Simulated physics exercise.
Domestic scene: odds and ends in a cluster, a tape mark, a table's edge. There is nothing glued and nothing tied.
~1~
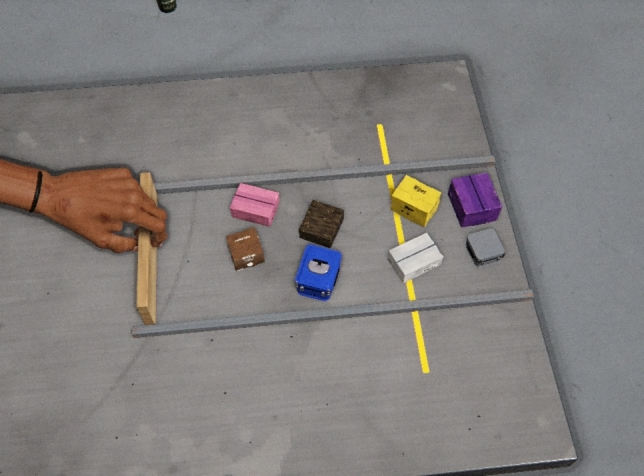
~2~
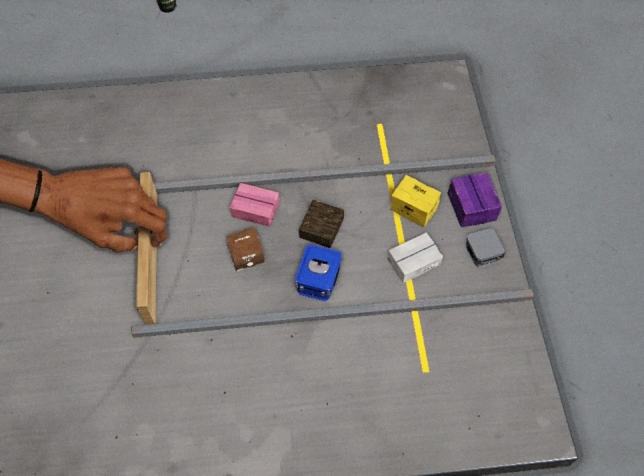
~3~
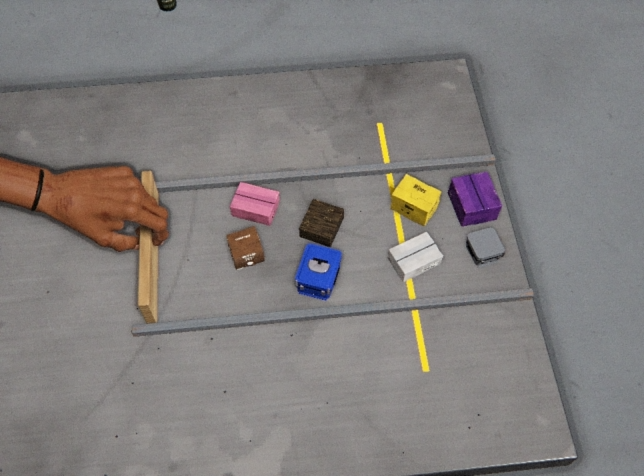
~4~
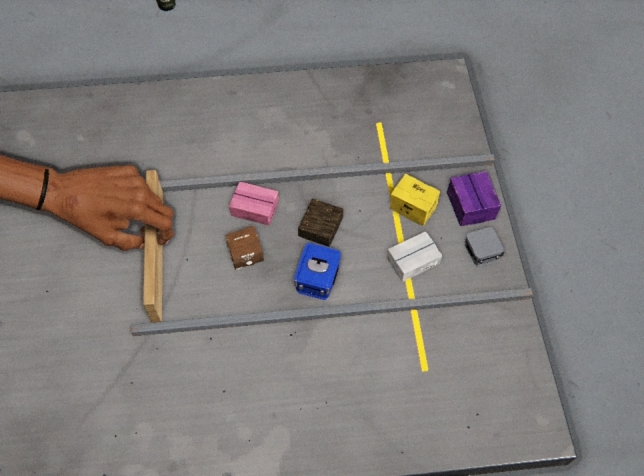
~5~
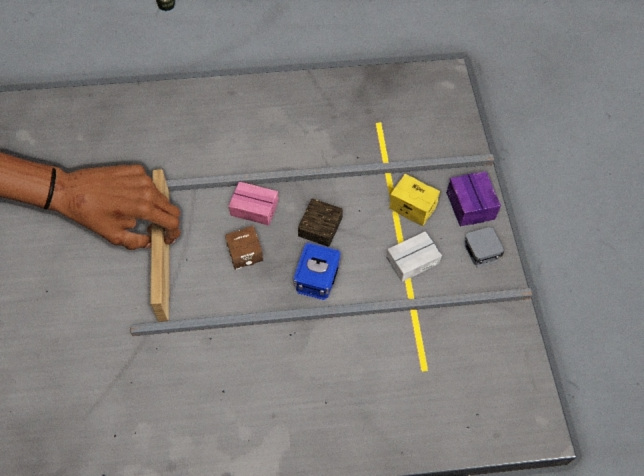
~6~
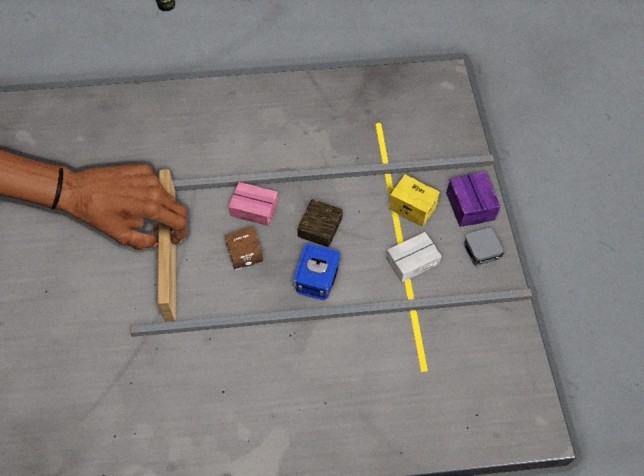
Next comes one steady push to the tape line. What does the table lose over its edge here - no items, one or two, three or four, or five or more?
No losses.
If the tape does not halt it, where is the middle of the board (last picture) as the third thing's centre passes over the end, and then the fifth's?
Roughly (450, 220) and then roughly (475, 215).
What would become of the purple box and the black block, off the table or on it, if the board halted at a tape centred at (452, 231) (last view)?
The purple box? It heads down. The black block? It does not drop.
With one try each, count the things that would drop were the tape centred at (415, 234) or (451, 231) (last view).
First try 1, second try 2.
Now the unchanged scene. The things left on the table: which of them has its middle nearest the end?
Result - the purple box.
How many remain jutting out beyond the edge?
Overhanging: 1.
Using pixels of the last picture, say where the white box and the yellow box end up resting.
White box: About (458, 238); yellow box: About (457, 188).
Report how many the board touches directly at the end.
3 of them.
Early on, none off yet; purple box at rest near (473, 200); grey case at rest near (482, 248); yellow box at rest near (414, 201).
Finally, the number that fall off is zero.
